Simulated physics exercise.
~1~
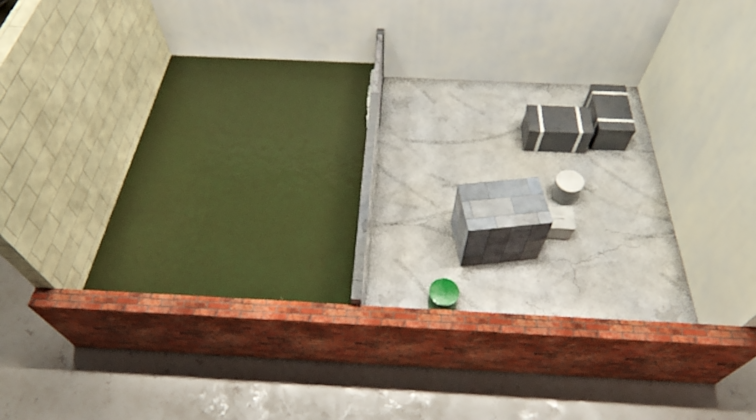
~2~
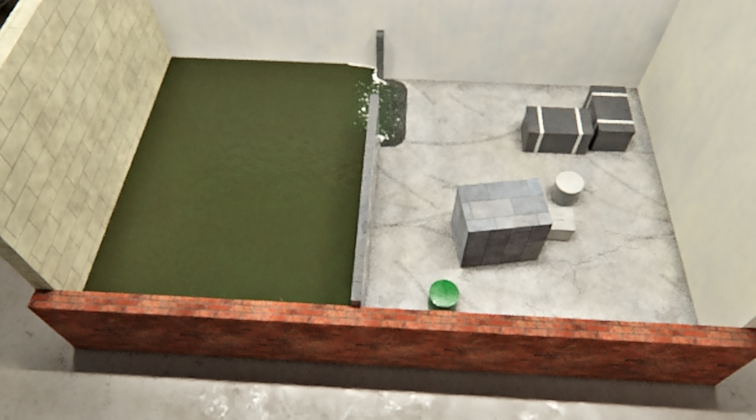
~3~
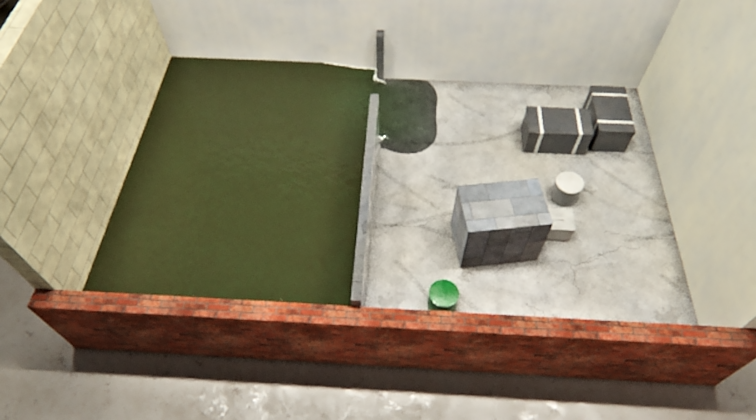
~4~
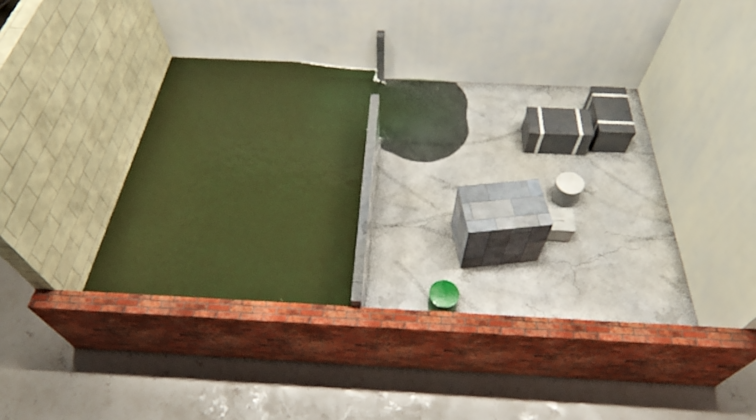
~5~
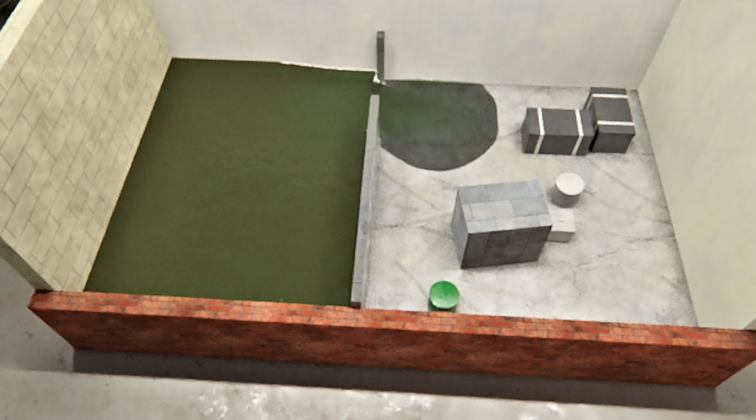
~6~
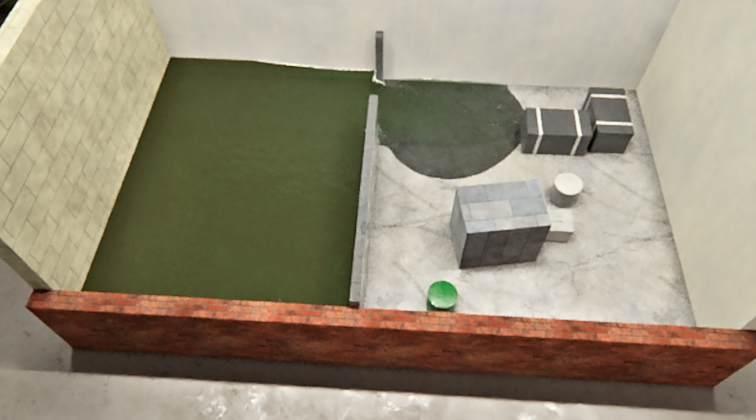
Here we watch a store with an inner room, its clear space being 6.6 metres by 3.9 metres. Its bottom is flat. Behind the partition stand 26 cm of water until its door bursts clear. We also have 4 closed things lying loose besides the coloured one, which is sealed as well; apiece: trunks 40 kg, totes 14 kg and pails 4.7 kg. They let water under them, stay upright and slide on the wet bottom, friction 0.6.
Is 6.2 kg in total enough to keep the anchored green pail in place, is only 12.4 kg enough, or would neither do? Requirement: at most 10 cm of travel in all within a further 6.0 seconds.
What fits the bill: The light mass.
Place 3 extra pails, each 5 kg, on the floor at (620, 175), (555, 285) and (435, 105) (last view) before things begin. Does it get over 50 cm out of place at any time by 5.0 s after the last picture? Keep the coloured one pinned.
The first is higher, the second lower, the third higher.
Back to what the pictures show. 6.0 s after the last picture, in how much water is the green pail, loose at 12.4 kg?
Something like 6 centimetres.
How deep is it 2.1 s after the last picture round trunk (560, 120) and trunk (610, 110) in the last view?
Roughly 8 and 8 cm.
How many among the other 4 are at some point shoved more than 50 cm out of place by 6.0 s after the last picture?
Result: 3.
Then, 0.4 s after the last picture the green pail would be 0 cm from its start with 6.2 kg and 0 cm from its start with 12.4 kg; 0 cm of water round it then.
Then, 2.1 s after the last picture the green pail would be 0 cm from its start with 6.2 kg and 0 cm from its start with 12.4 kg; 0 cm of water round it then.
Then, 3.9 s after the last picture the green pail would be 0 cm from its start with 6.2 kg and 0 cm from its start with 12.4 kg; 0 cm of water round it then.
Then, 6.0 s after the last picture the green pail would be 4 cm from its start with 6.2 kg and 0 cm from its start with 12.4 kg; 6 cm of water round it then.
